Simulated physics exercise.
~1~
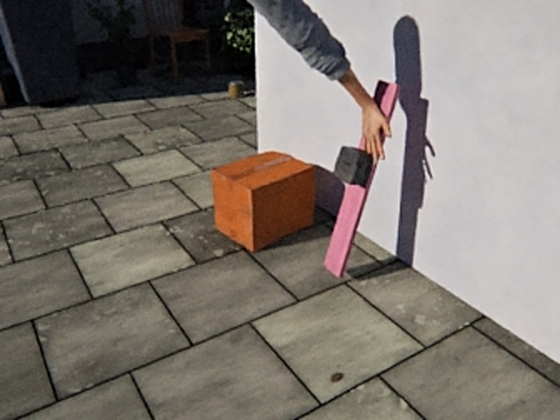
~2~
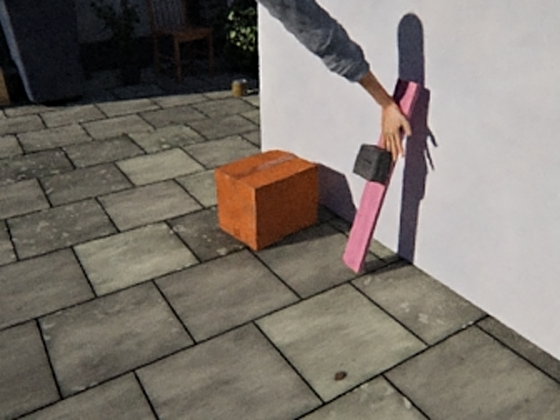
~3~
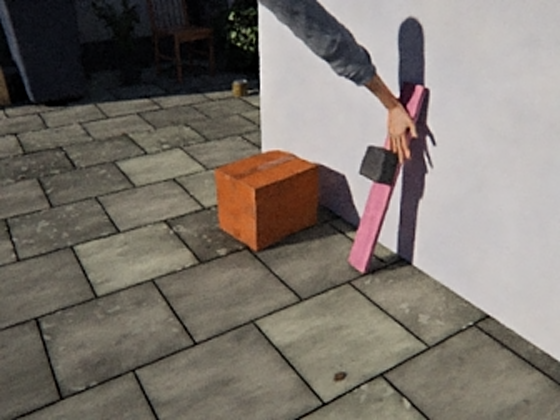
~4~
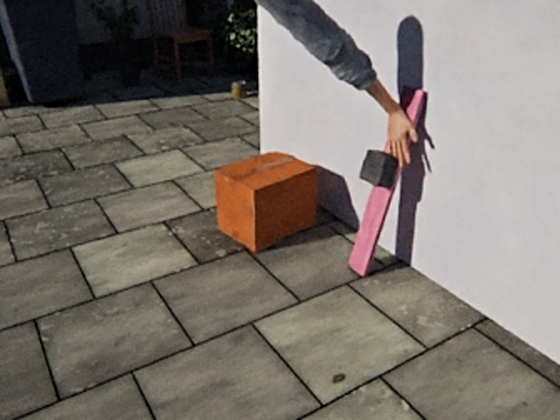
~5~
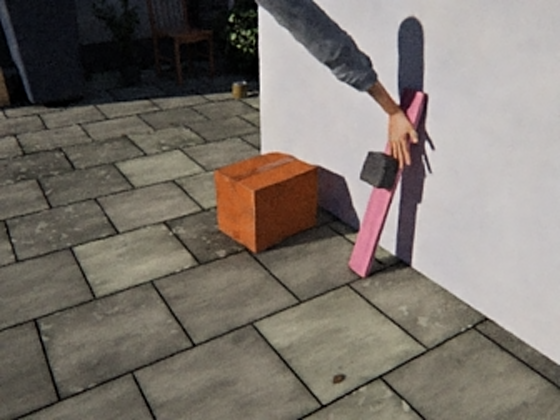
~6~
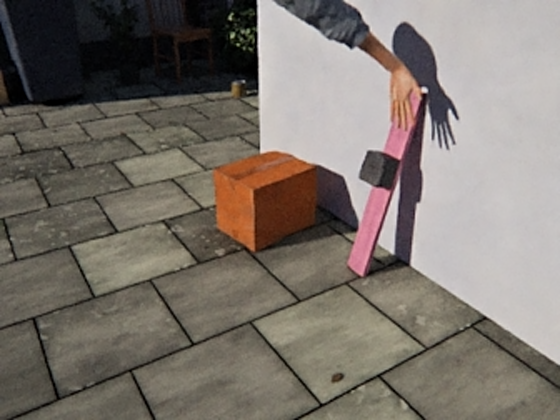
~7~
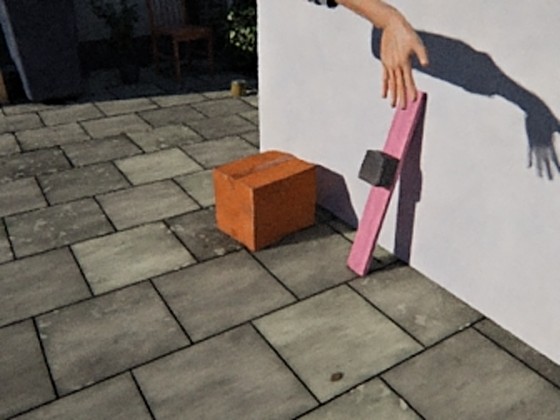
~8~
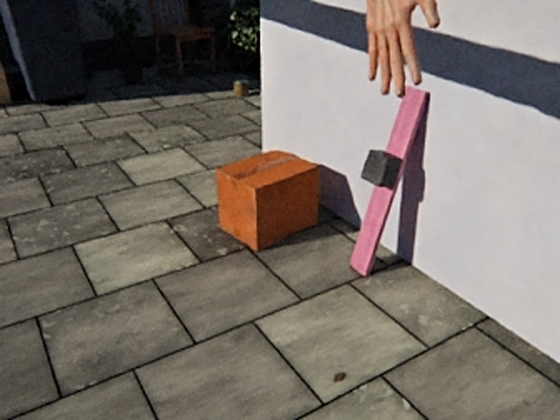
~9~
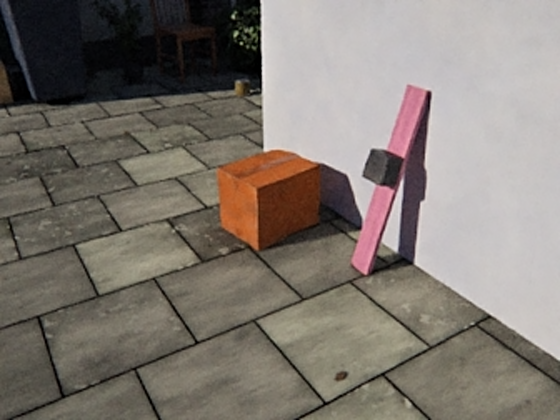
The clip opens on a sunlit paved patio, where a hand holds a pink plank with a dark block on it beside a pale wall, to the right of an orange box. The hand moves the plank a little to the right and leans it against the wall, its lower end on the paving. It holds the plank there briefly, then lets go and draws back upward, casting a shadow across the wall. The hand leaves the view, and the plank stays leaning with the block still on it, while the orange box remains in its place.
